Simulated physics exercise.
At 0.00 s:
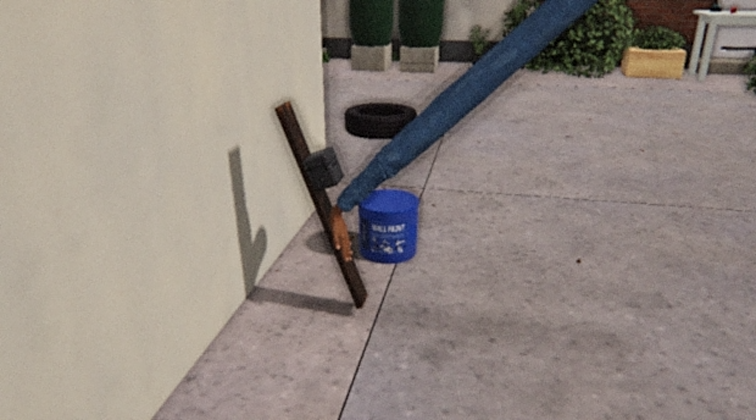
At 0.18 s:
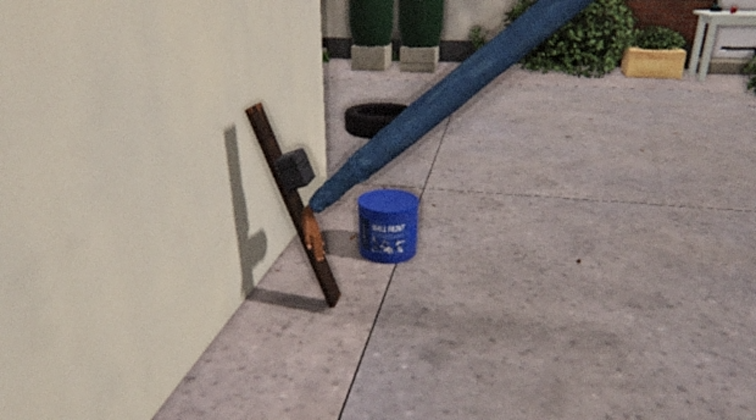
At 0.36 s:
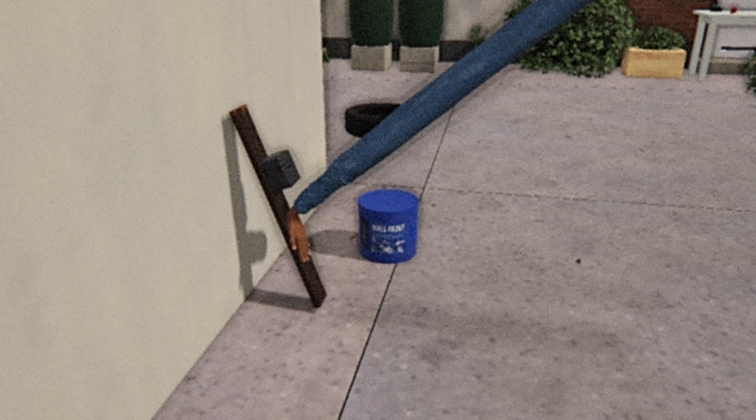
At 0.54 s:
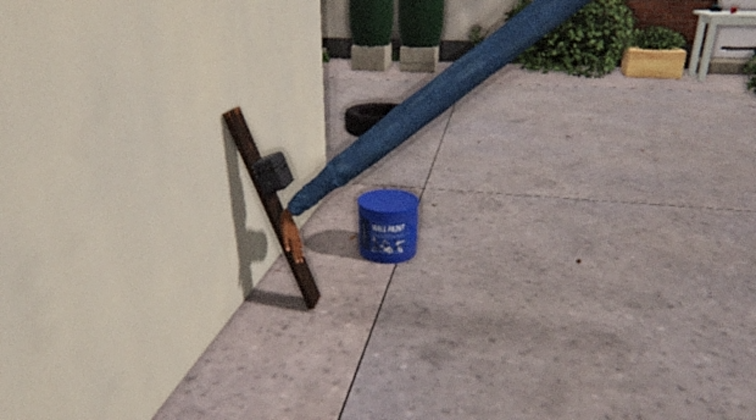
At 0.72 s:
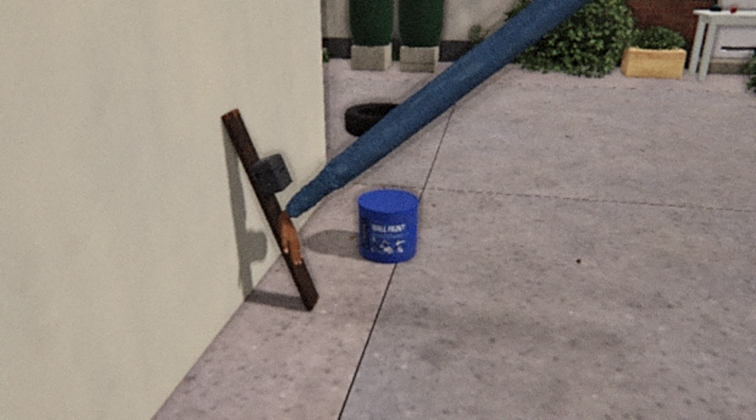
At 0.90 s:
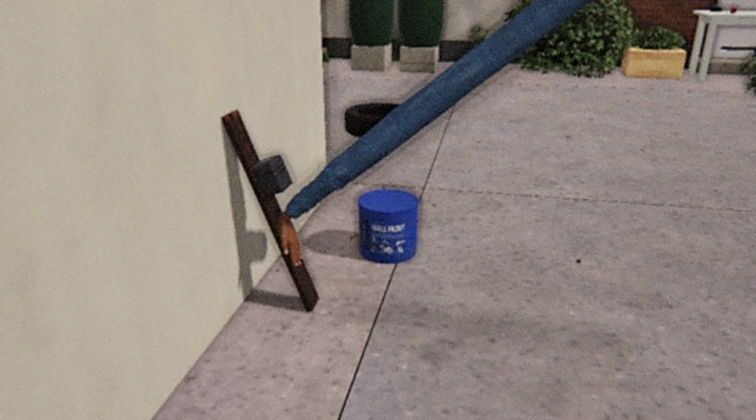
On a paved yard beside a pale wall, a blue-sleeved arm moved a dark plank with a small block on it a short way left, leaned it against the wall, and kept holding it.
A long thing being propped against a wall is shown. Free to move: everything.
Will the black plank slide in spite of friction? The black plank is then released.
No, it does not budge.
After 1.20 s, nothing has stirred.
After 1.60 s, black plank resting near (274, 215).
At rest (2.2 s), both in place. Seen from the same camera at the end, black plank near (274, 215). The plank remains leaning.
